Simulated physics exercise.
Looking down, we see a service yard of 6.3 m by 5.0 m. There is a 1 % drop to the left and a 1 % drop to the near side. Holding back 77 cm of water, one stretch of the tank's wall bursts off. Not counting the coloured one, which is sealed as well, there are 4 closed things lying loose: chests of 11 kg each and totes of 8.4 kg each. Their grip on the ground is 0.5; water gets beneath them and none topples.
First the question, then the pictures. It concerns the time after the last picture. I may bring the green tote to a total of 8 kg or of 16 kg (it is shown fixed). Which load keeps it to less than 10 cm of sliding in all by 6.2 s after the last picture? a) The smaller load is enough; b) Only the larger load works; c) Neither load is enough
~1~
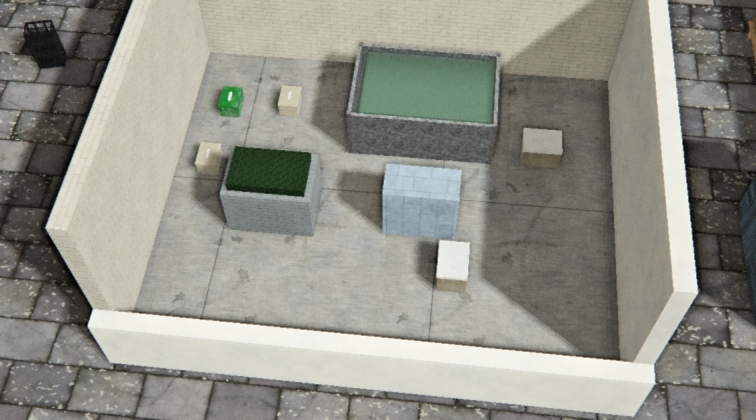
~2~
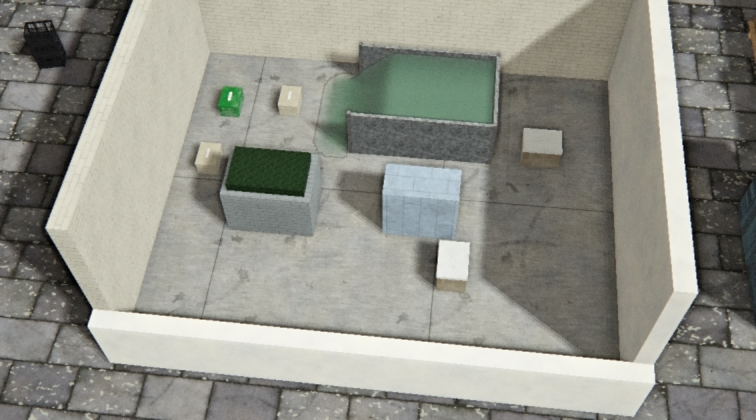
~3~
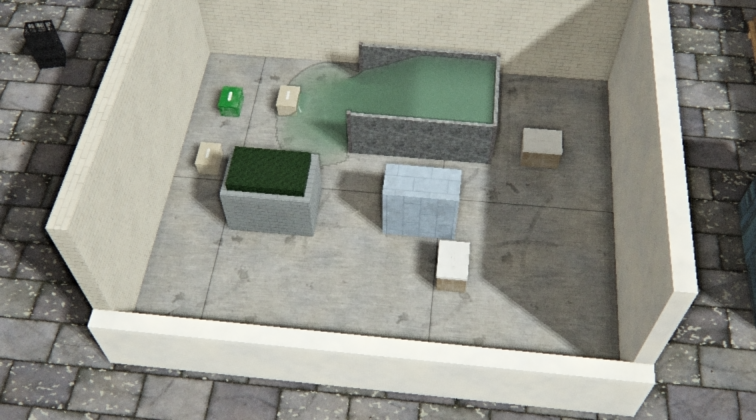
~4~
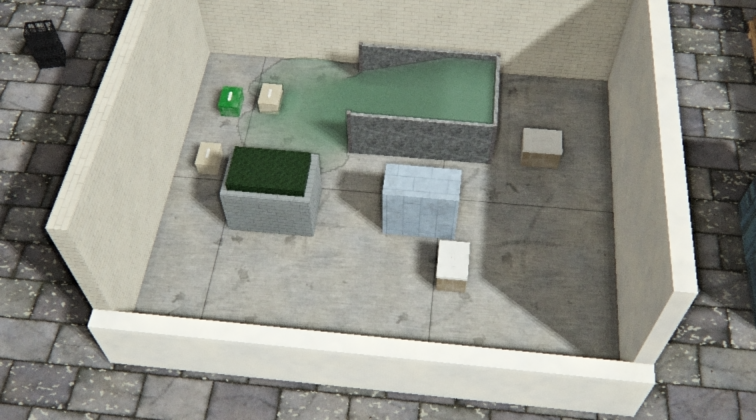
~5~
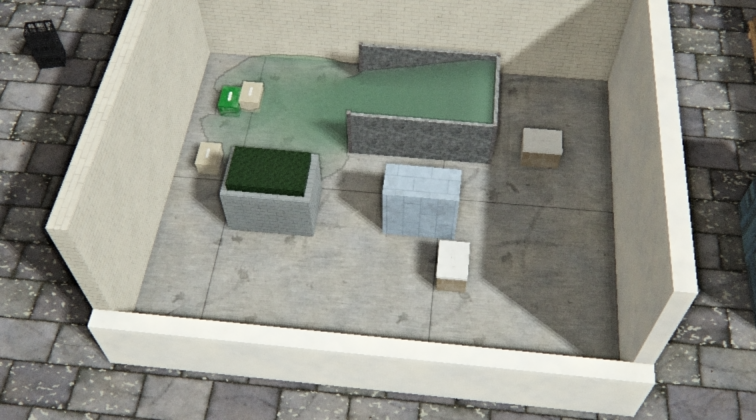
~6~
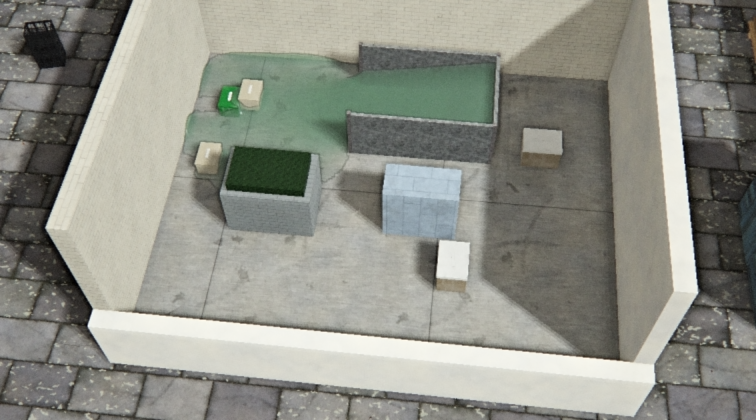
Option c: Neither load is enough.
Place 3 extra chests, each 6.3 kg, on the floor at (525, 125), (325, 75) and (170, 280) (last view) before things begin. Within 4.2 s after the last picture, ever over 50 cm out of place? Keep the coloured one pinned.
Taking them one by one: Below the mark; above the mark; above the mark.
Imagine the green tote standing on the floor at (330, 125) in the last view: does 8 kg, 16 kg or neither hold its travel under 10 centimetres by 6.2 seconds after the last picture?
Lab note - result: Both options fail.
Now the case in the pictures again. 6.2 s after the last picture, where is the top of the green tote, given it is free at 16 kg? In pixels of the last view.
Somewhere around (387, 316), I'd say.
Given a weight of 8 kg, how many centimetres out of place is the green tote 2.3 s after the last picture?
It would be some 140 cm from its spot.
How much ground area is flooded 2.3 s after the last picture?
Somewhere about 14 m2, give or take.
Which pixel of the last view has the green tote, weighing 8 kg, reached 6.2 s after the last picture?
Roughly at pixel (460, 338).
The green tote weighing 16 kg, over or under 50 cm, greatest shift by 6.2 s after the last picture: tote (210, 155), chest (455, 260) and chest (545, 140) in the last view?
First one crosses the line, second one crosses the line, third one stays inside.
Then, 0.6 s after the last picture the green tote would be 46 cm from its start with 8 kg and 44 cm from its start with 16 kg; 38 cm of water round it then.
Then, 2.3 s after the last picture the green tote would be 144 cm from its start with 8 kg and 228 cm from its start with 16 kg; 18 cm of water round it then.
Then, 4.2 s after the last picture the green tote would be 370 cm from its start with 8 kg and 387 cm from its start with 16 kg; 14 cm of water round it then.
Then, 6.2 s after the last picture the green tote would be 520 cm from its start with 8 kg and 441 cm from its start with 16 kg; 5 cm of water round it then.
